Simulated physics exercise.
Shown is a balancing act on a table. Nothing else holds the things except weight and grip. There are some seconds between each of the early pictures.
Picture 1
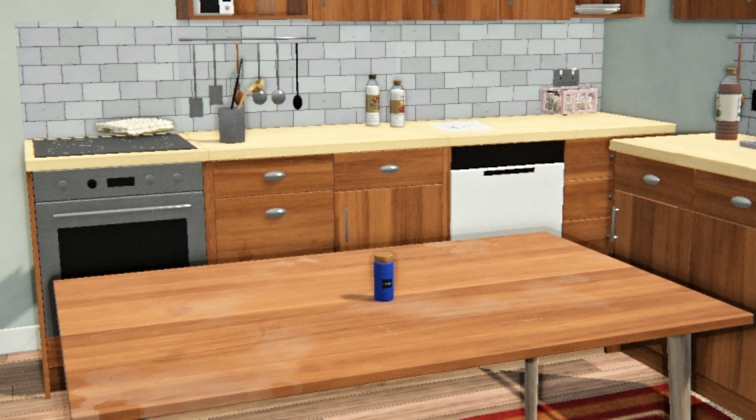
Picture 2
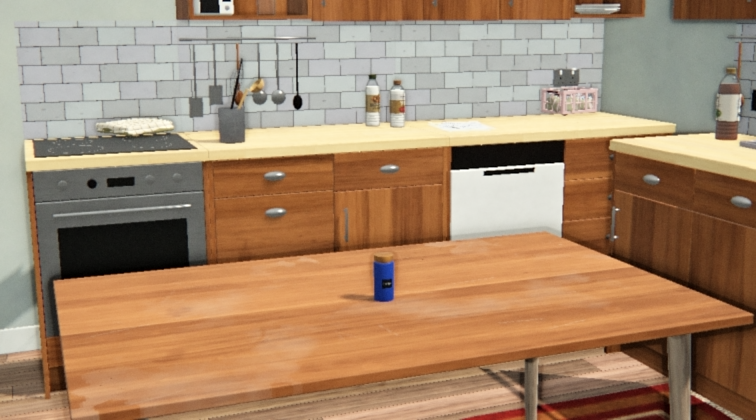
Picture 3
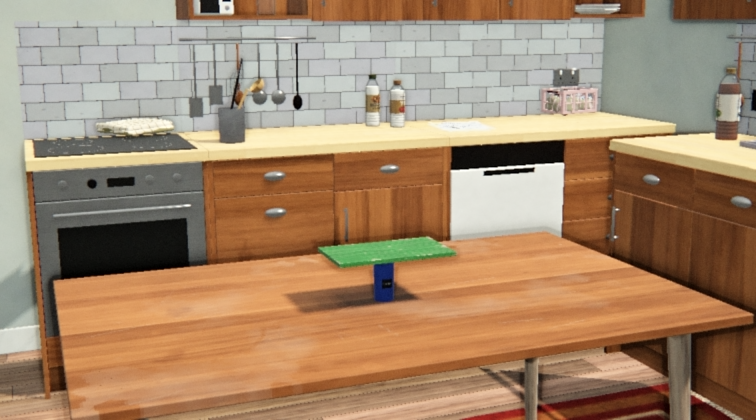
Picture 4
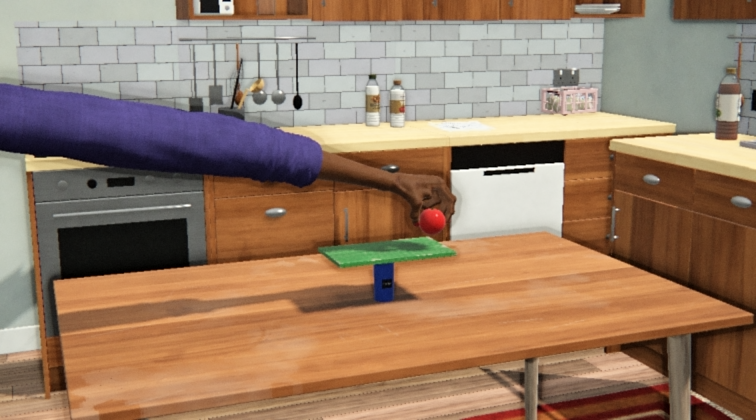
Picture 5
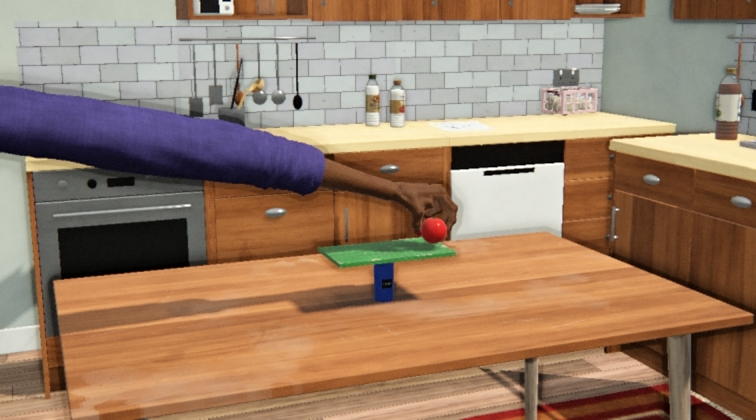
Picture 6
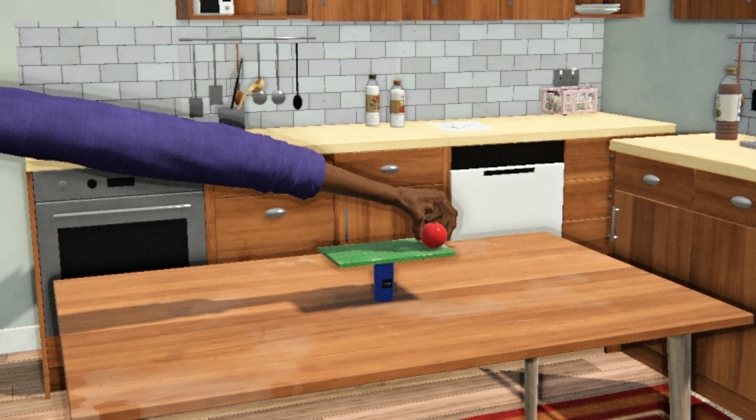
A hand lowers a red tomato onto the right end of a green board.
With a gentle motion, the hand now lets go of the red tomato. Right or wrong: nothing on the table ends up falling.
Wrong, some of it falls.
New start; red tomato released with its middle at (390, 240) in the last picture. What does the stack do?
The stack then stays standing.
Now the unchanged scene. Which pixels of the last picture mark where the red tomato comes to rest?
In the final view it sits at roughly (490, 283).
Then, 0.50 s after the last picture, red tomato now fallen; green board tipped 37° from how it was; blue shaker slid about its own width.
Then, 0.60 s after the last picture, green board now fallen; blue shaker slid well along.
At rest, fallen, green board and red tomato; moved from the start, blue shaker. Seen from the same camera at the end, red tomato near (490, 283). The stack loses its balance.
